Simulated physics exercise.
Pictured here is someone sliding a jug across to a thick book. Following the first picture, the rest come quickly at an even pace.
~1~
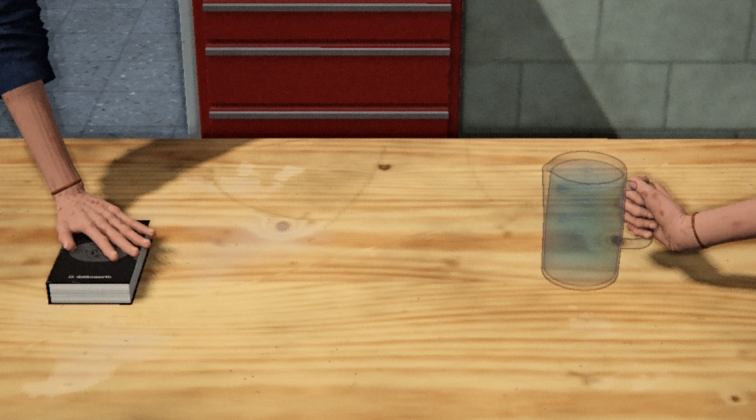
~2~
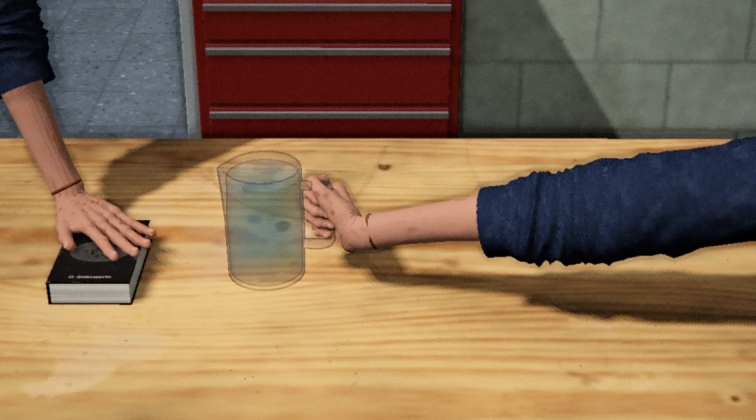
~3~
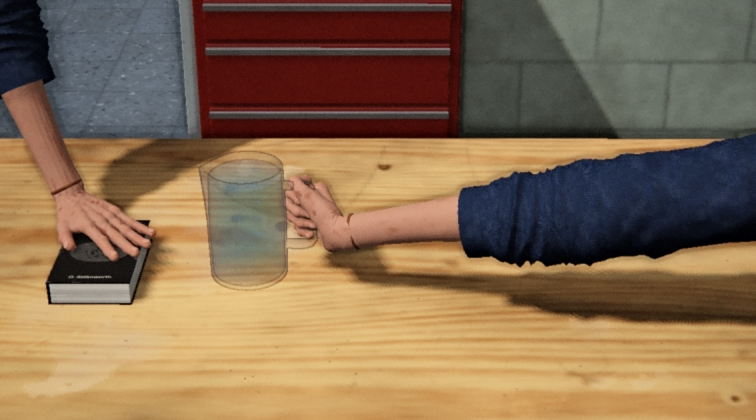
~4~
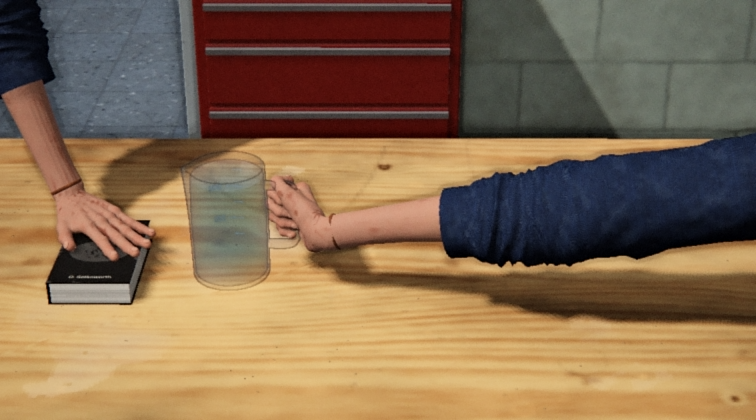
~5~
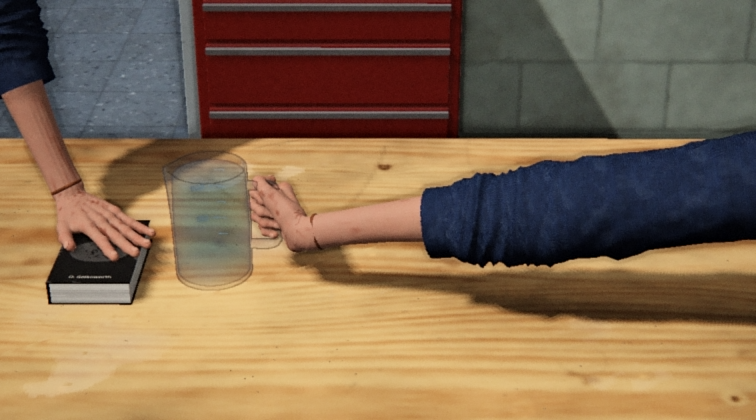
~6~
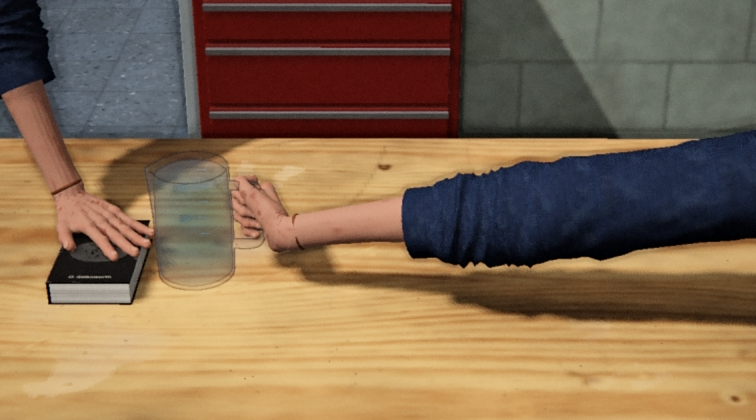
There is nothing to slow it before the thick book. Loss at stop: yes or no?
Yes.
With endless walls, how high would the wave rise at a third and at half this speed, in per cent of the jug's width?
About 10 %, then about 15 %.
Soon after, the jug meets the thick book.
Later, the water surges up the wall; some has gone over its rim.
In the end, the jug stands at the thick book; some has gone over its rim.
